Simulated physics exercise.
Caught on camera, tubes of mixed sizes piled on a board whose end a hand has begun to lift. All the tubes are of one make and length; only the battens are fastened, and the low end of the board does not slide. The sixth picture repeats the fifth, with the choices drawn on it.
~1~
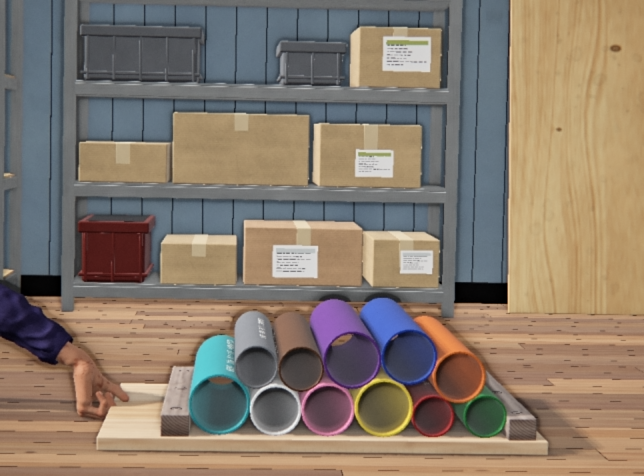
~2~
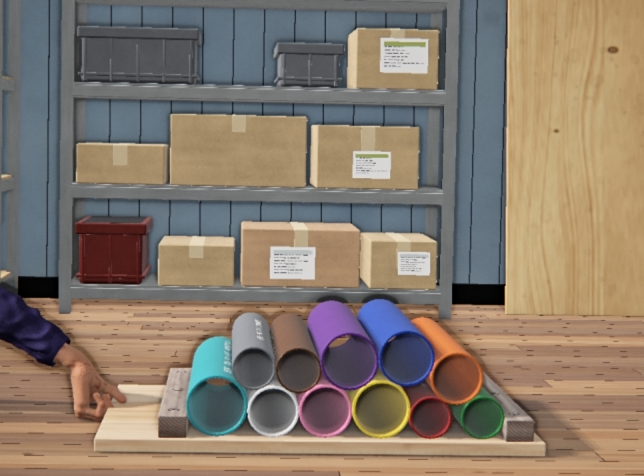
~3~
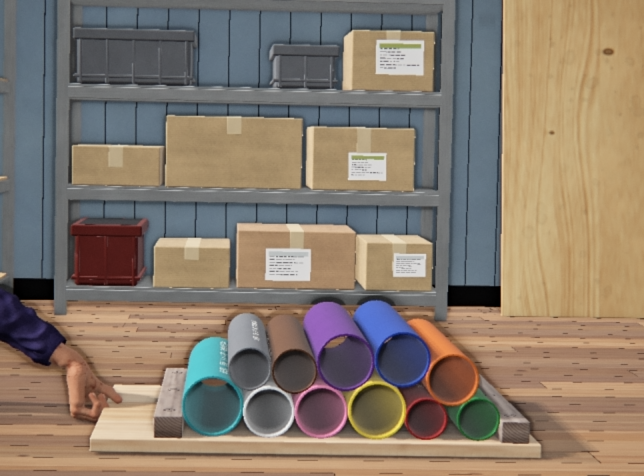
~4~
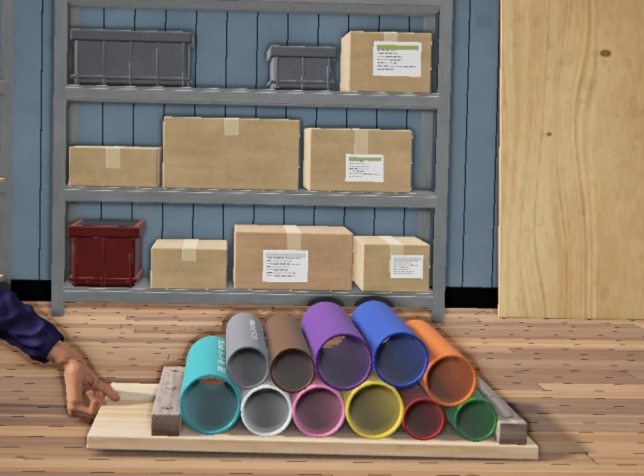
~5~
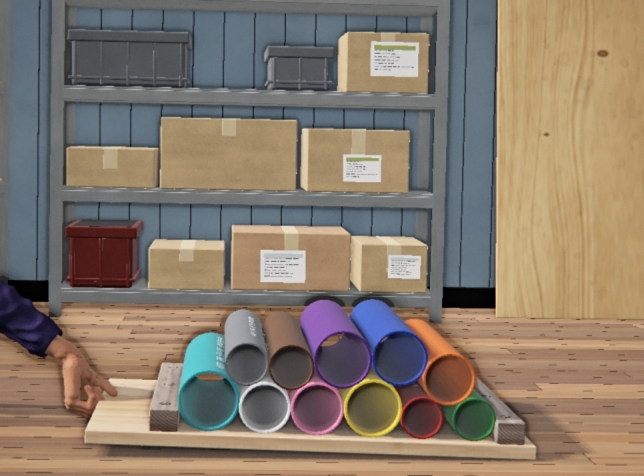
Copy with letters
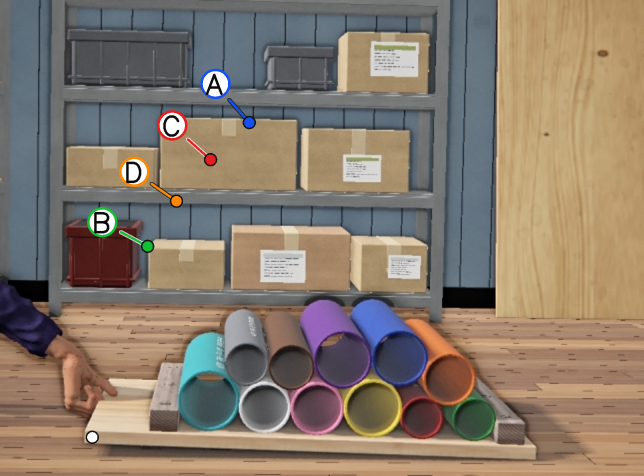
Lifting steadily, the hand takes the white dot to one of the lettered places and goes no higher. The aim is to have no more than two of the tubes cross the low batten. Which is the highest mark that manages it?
No higher than B.
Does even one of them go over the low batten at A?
At A: Yes.
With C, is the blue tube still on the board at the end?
The blue tube: No.
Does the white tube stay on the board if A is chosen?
The white tube: Yes.
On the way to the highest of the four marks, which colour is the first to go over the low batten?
The orange one.
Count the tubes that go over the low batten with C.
With C, five.
On the marked copy, A at (249, 123); B at (148, 246); C at (211, 160); D at (176, 201); the white dot at (92, 437).
Taking B. A third of the way, board at 16°.
Two thirds of the way, board at 27°.
When it is over, board at 27°, two over the low batten (orange, blue).
As for the rest, A five over the low batten; C five over the low batten; D five over the low batten.
